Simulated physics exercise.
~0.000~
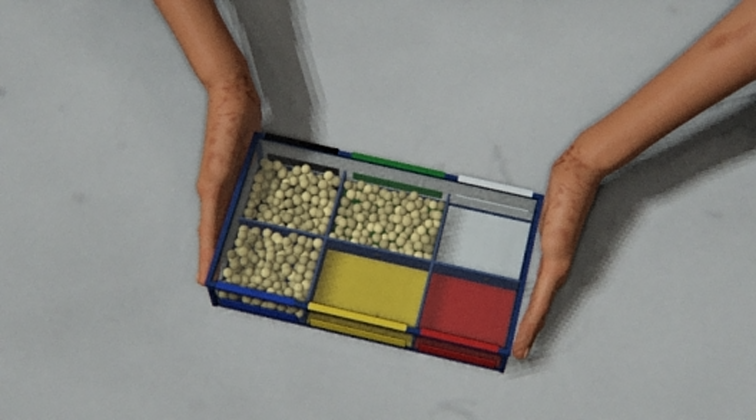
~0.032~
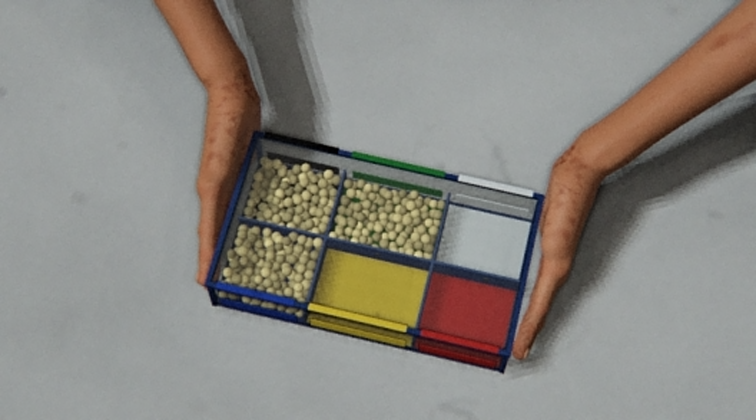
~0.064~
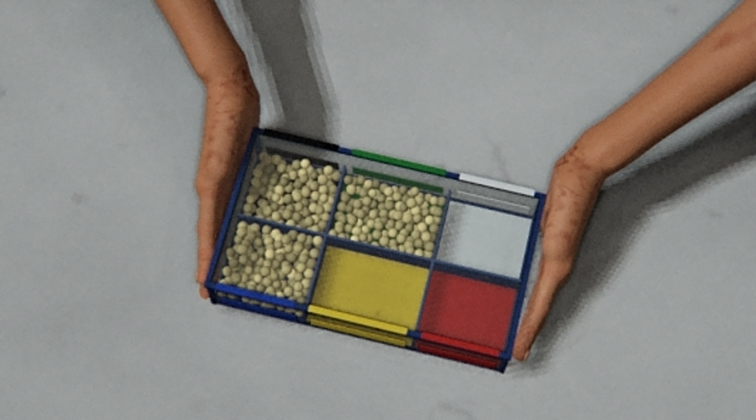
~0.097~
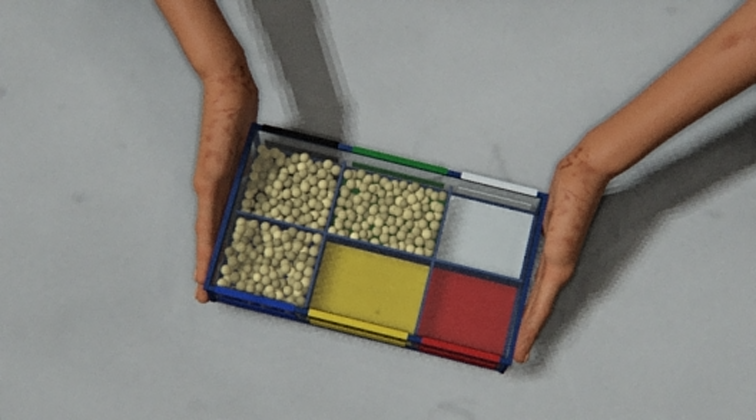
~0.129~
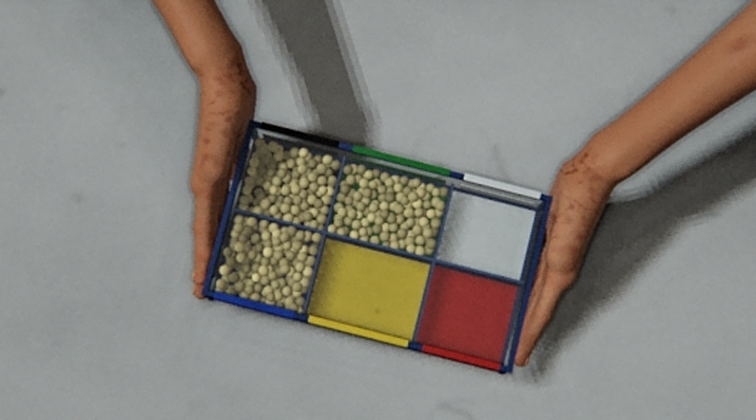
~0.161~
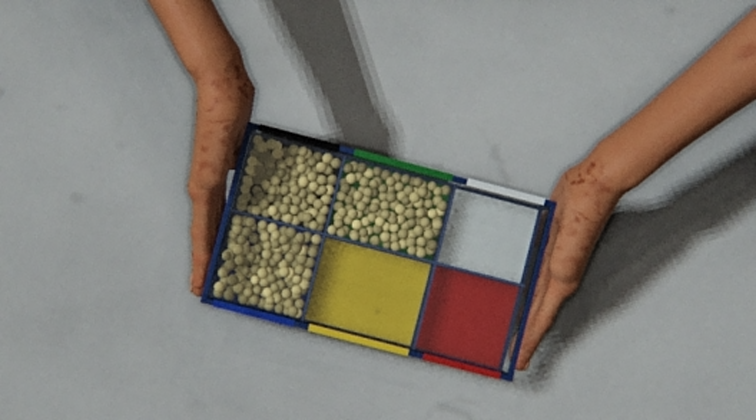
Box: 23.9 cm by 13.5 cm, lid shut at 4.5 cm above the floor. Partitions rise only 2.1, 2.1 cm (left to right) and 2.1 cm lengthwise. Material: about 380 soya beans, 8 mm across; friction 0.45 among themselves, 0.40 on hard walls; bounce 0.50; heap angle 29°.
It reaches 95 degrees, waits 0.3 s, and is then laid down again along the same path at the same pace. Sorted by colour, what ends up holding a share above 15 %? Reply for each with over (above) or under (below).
Red compartment - over, blue compartment - over, green compartment - under, yellow compartment - over, white compartment - under, black compartment - under.
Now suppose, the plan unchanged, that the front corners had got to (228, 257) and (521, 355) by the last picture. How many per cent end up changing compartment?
About 100 %.
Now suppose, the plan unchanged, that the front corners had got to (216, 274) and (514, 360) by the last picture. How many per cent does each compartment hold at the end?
Red 65; blue 10; green 0; yellow 15; white 5; black 0.
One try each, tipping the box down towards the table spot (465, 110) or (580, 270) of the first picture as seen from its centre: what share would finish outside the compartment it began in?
Roughly 45 per cent on the first try and 95 per cent on the second.
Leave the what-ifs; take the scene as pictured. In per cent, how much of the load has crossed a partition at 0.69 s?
Value: Close to 65 %.
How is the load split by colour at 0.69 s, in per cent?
Red 15 %, blue 40 %, green 5 %, yellow 35 %, white 0 %, black 5 %.
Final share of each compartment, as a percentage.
Red: 25 %, blue: 35 %, green: 0 %, yellow: 40 %, white: 0 %, black: 0 %.
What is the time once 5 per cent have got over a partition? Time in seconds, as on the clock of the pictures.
Reading: T about 0.45 s.
After 0.69 s, tilt 95 degrees; red 15 %, blue 40 %, green 5 %, yellow 35 %, black 5 %.
After 1.05 s, tilt 55 degrees; red 25 %, blue 35 %, yellow 40 %.
After 1.49 s, tilt 0 degrees; red 25 %, blue 35 %, yellow 40 %.
At rest (2.0 s), red 25 %, blue 35 %, green 0 %, yellow 40 %, white 0 %, black 0 %.
